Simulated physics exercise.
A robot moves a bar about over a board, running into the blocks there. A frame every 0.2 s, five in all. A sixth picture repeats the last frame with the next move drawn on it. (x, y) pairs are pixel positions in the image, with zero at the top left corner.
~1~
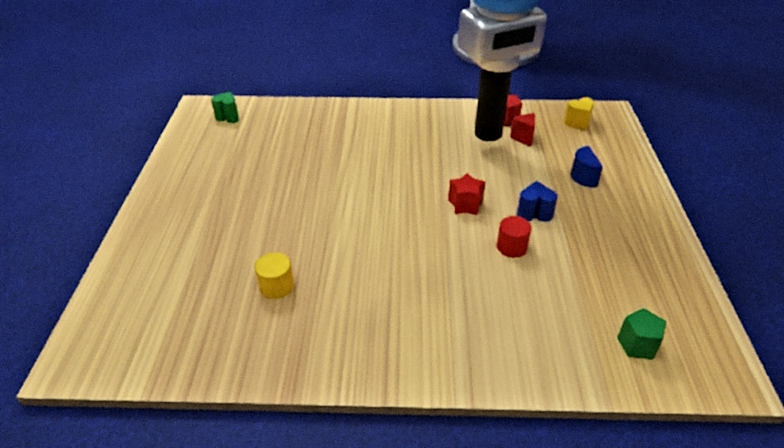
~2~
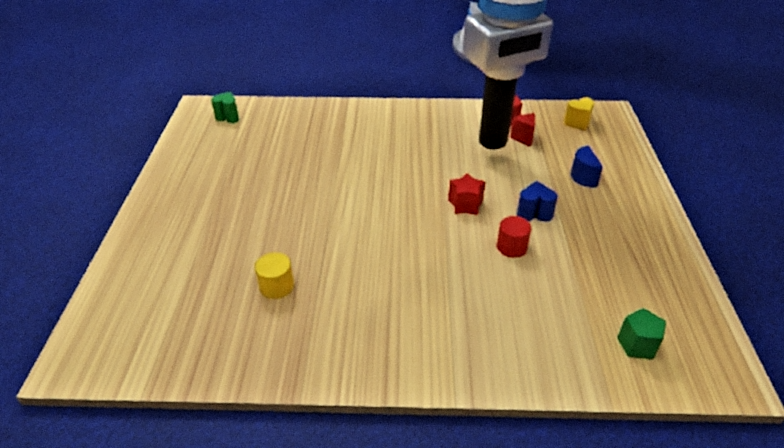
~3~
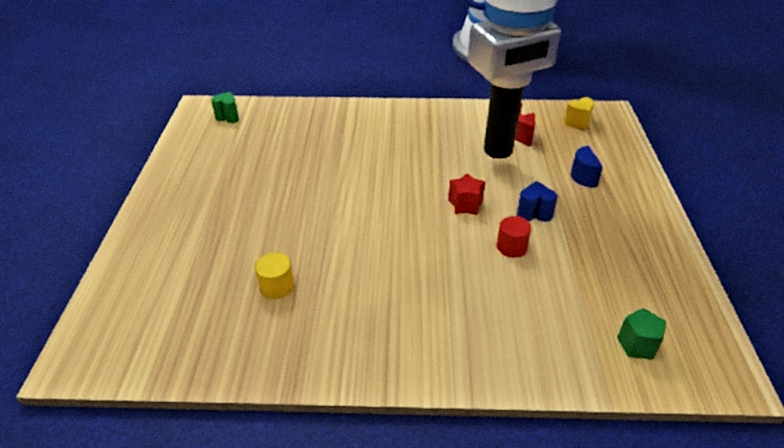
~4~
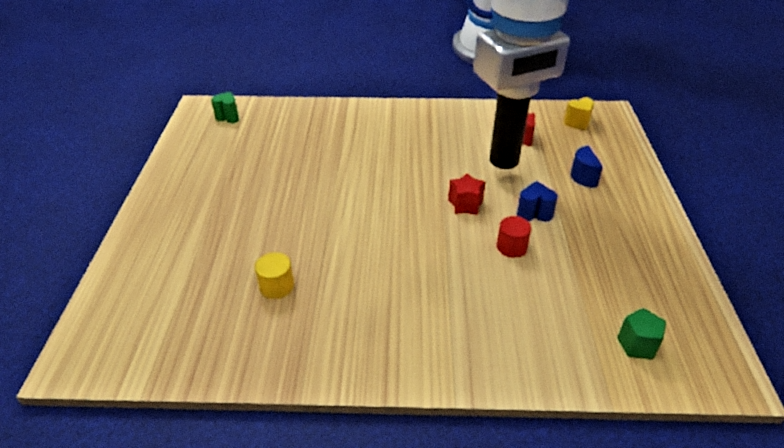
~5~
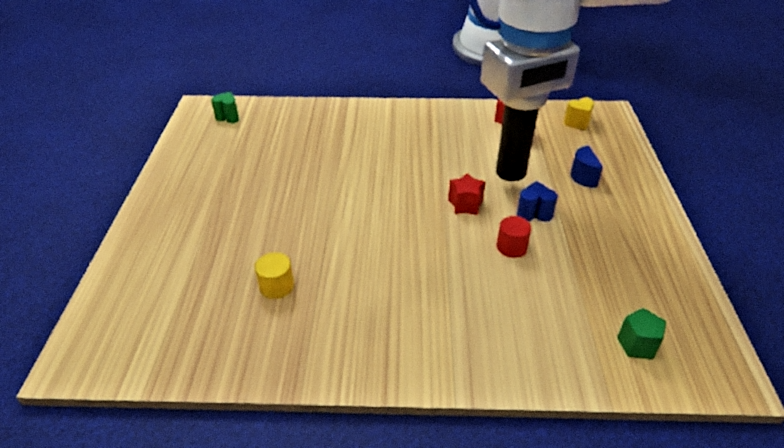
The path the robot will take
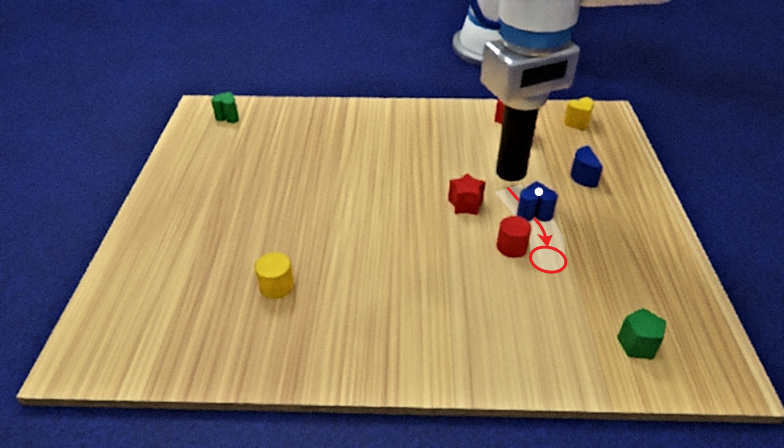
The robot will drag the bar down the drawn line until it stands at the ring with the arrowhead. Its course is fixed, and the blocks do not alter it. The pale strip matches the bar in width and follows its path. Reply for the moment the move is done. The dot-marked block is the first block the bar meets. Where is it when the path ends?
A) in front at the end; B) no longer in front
My answer is option B.
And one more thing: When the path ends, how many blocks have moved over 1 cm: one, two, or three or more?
The number is one.
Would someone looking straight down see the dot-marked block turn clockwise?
Answer: No.
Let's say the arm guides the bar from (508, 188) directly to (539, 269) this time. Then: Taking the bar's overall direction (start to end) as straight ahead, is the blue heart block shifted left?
In short: Yes.
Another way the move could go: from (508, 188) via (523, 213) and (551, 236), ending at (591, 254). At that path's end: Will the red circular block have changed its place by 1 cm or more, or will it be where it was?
It is untouched.
The drawn path runs from (508, 188) by way of (536, 220) to (548, 259); the dot is on the blue heart block.
What follows on the original path. One third of the way, bar at (530, 195); blue heart block at (552, 205).
Two thirds of the way, bar at (548, 218); blue heart block at (575, 229).
At the end, bar at (552, 244); red circular block not moved; blue heart block at (587, 243), turned 45° anticlockwise.
